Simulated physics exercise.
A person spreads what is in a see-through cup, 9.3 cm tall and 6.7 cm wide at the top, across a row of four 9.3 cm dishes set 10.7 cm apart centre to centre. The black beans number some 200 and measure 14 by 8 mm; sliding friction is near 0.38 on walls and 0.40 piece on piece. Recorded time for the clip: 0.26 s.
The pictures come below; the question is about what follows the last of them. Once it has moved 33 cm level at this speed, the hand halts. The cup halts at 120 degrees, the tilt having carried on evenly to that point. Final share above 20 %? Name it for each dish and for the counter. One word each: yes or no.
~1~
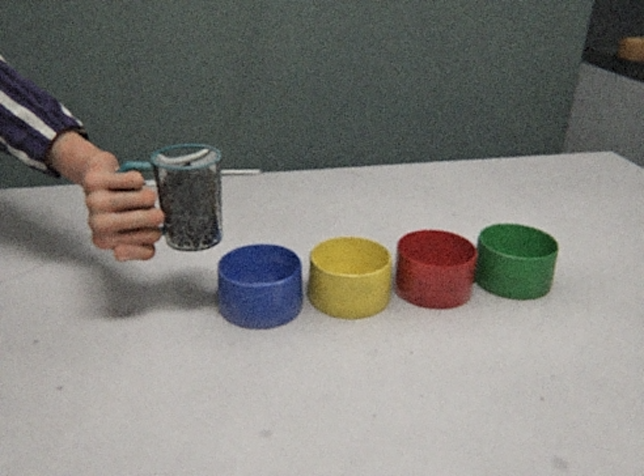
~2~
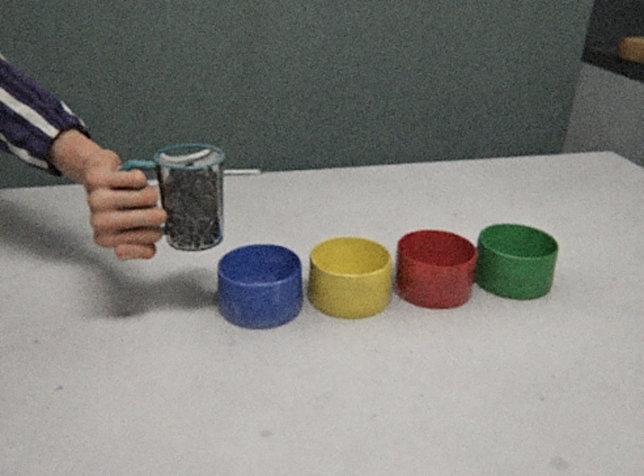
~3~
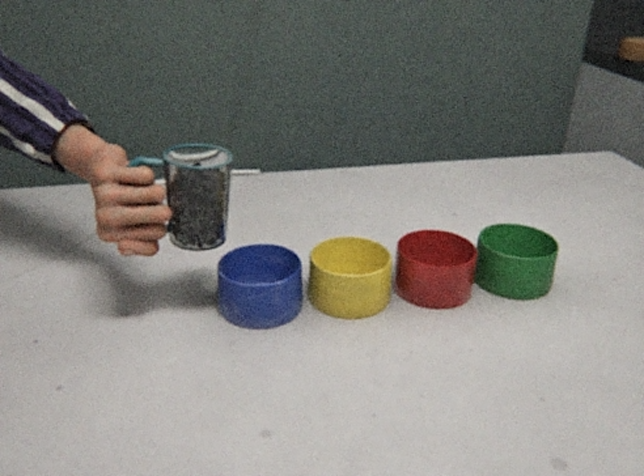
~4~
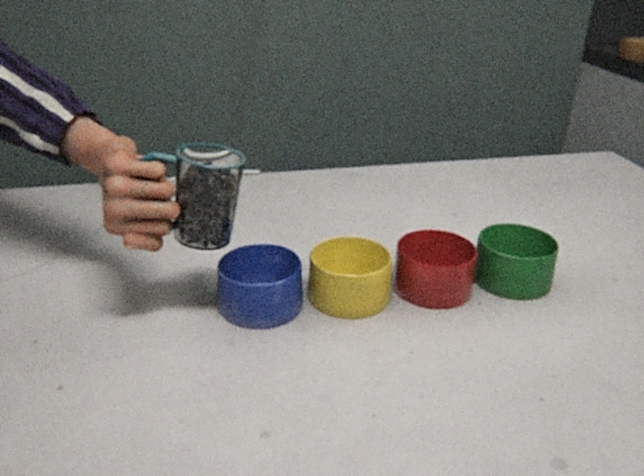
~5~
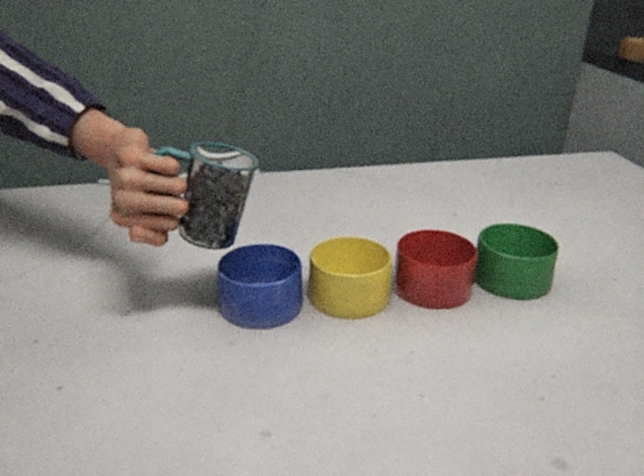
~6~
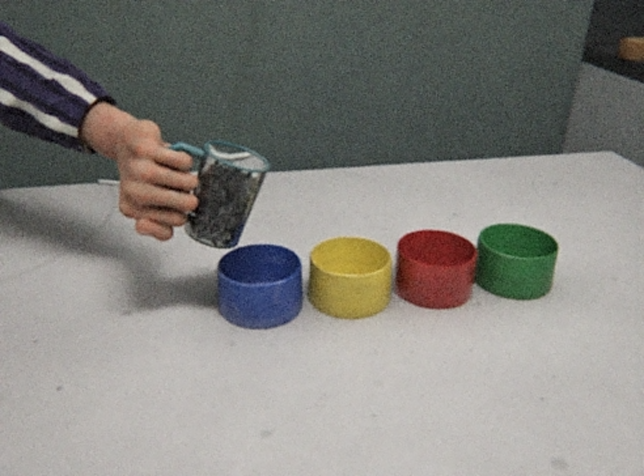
Red: Yes; blue: No; green: No; yellow: No; counter: No.
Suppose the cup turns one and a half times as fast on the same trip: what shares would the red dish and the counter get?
Red 40, counter 20.
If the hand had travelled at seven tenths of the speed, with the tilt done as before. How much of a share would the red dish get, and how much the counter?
Shares: Red 20, counter 30.
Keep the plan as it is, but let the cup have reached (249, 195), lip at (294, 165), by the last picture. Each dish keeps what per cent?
Final shares - red 0 %, blue 0 %, green 100 %, yellow 0 %.
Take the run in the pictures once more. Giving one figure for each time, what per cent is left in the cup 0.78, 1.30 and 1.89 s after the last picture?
About 95, 5, 0.
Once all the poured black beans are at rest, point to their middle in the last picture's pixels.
About (443, 274).
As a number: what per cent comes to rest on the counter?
The share comes to some 10 percent.
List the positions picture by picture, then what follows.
In the first frame, cup at (191, 199), tilt 0 degrees, lip at (220, 155), moved 0.0 cm; middle of the pieces at (186, 206); blue dish at (260, 264); yellow dish at (351, 256); red dish at (437, 248); green dish at (518, 240).
In the second frame, cup at (193, 199), tilt 1 degrees, lip at (223, 155), moved 0.2 cm; middle of the pieces at (187, 205).
In the third frame, cup at (198, 198), tilt 5 degrees, lip at (231, 157), moved 0.8 cm; middle of the pieces at (193, 205).
In the fourth frame, cup at (207, 198), tilt 10 degrees, lip at (244, 159), moved 1.7 cm; middle of the pieces at (200, 204).
In the fifth frame, cup at (216, 197), tilt 15 degrees, lip at (256, 162), moved 2.6 cm; middle of the pieces at (208, 203).
In the sixth frame, cup at (224, 196), tilt 21 degrees, lip at (268, 165), moved 3.5 cm; middle of the pieces at (216, 201); blue dish at (260, 264); yellow dish at (351, 256); red dish at (437, 248); green dish at (518, 240).
Then, 0.78 s after the last picture, tilt 101 degrees; cup holds 95 %.
Then, 1.30 s after the last picture, tilt 120 degrees; cup holds 5 %, red 90 %.
Then, 1.89 s after the last picture, tilt 120 degrees; cup holds 0 %, red 85 %.
In the end, red 85 %, blue 0 %, green 0 %, yellow 0 %, counter 10 %.
